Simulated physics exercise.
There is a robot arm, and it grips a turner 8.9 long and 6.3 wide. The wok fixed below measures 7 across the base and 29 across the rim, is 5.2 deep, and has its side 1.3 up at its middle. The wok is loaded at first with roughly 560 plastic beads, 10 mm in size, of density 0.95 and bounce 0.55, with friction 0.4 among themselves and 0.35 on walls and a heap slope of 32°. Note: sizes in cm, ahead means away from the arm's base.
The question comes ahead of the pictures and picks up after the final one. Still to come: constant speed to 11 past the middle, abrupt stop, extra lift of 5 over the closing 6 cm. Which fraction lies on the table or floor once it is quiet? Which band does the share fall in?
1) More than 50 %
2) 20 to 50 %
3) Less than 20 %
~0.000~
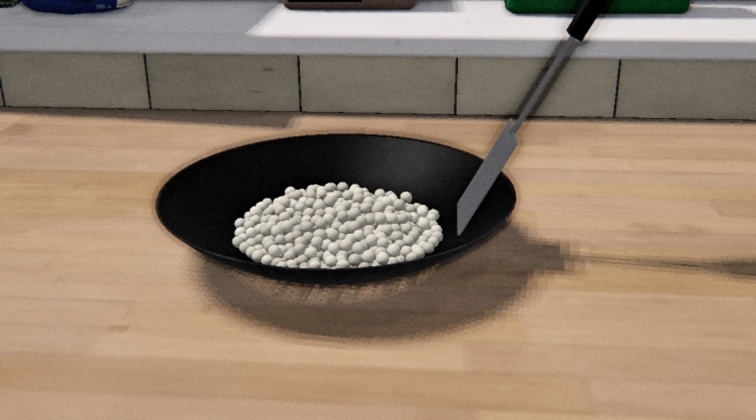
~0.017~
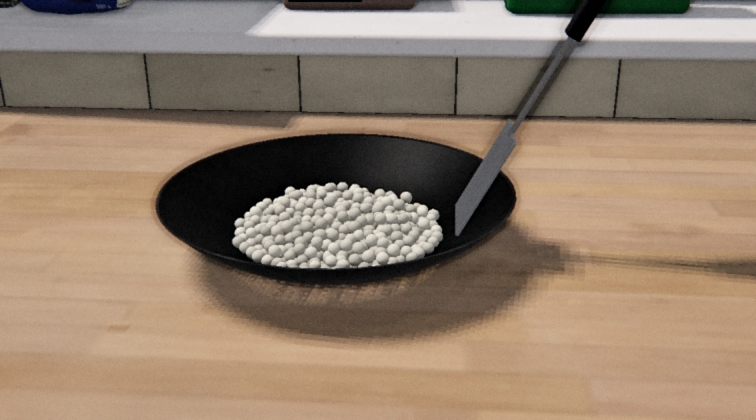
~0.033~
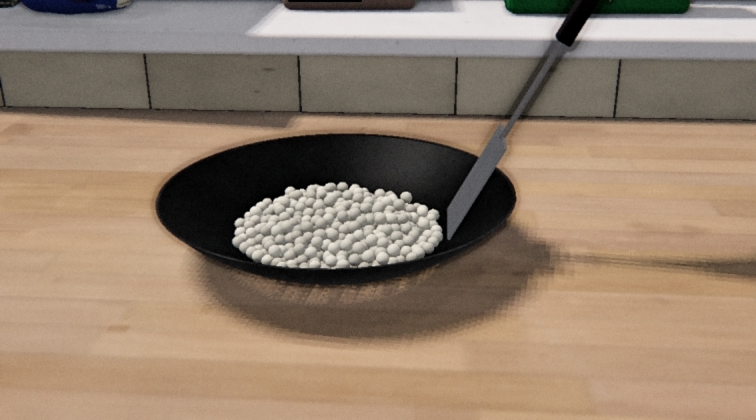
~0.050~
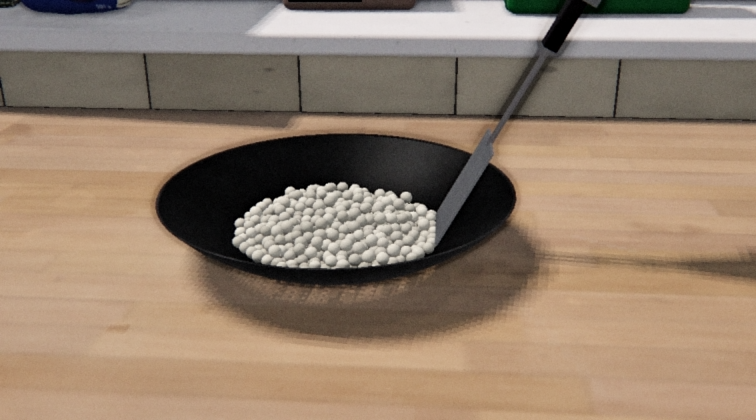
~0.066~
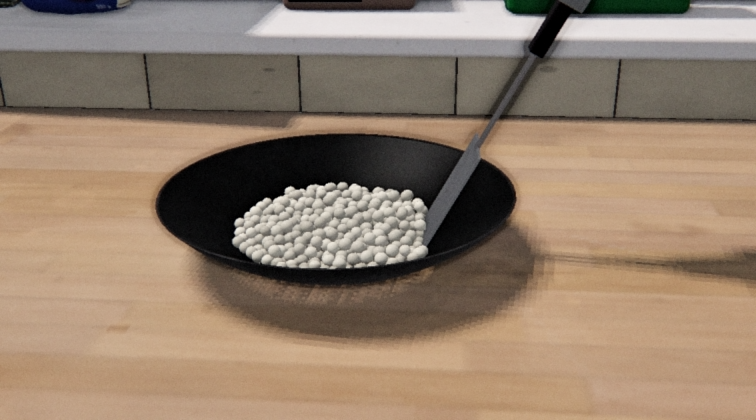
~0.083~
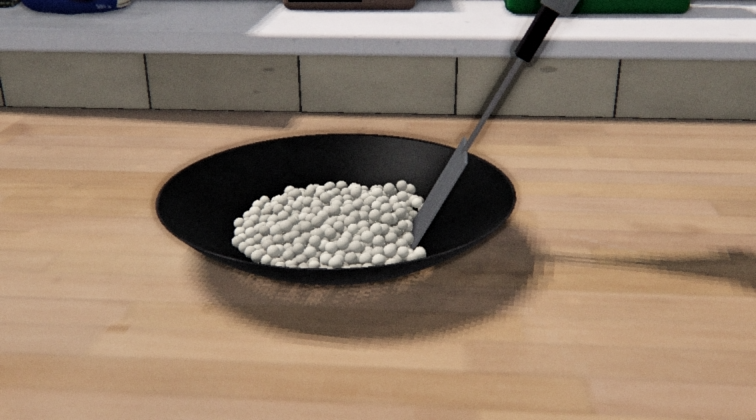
Less than 20 %.
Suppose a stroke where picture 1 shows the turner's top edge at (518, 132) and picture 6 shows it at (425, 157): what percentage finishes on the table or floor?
Some 30 percent ends up on the table or floor.
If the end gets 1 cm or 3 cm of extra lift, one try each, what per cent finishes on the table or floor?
Try one gives about 20 in a hundred, try two about 15 in a hundred.
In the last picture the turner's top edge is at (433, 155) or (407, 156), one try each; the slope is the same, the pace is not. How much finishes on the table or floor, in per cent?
I'd estimate some 25 and 35 in a hundred.
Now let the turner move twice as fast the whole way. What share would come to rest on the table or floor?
I'd expect near 30 per cent.
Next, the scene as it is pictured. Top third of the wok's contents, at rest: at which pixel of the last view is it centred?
Around (241, 213).
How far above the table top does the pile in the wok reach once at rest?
5.0 cm.
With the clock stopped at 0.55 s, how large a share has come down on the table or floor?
Share at that moment: Roughly 10 %.
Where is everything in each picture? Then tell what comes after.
In the first frame, the turner top edge at (514, 130), sloping 62°; upper third of the load around (339, 219), from x 240 to 435, top at y 190; 561 in the wok.
In the second frame, the turner top edge at (513, 131), sloping 62°; upper third of the load around (339, 219), from x 240 to 435, top at y 190.
In the third frame, the turner top edge at (504, 135), sloping 62°; upper third of the load around (339, 219), from x 240 to 435, top at y 190.
In the fourth frame, the turner top edge at (491, 141), sloping 62°; upper third of the load around (339, 219), from x 240 to 435, top at y 190.
In the fifth frame, the turner top edge at (478, 145), sloping 62°; upper third of the load around (342, 217), from x 240 to 425, top at y 190.
In the sixth frame, the turner top edge at (466, 149), sloping 62°; upper third of the load around (339, 216), from x 240 to 425, top at y 185; 561 in the wok.
After 0.19 s, sloping 62°, highest piece 4 above the table; 561 in the wok.
After 0.30 s, sloping 62°, highest piece 6 above the table; 561 in the wok.
After 0.55 s, sloping 62°, highest piece 5 above the table; 490 in the wok, 70 on the table or floor, 1 on the blade or in flight.
After 1.60 s, sloping 62°, highest piece 5 above the table; 490 in the wok, 71 on the table or floor.
In the end, 490 in the wok, 71 on the table or floor. That is 13 % on the table or floor.
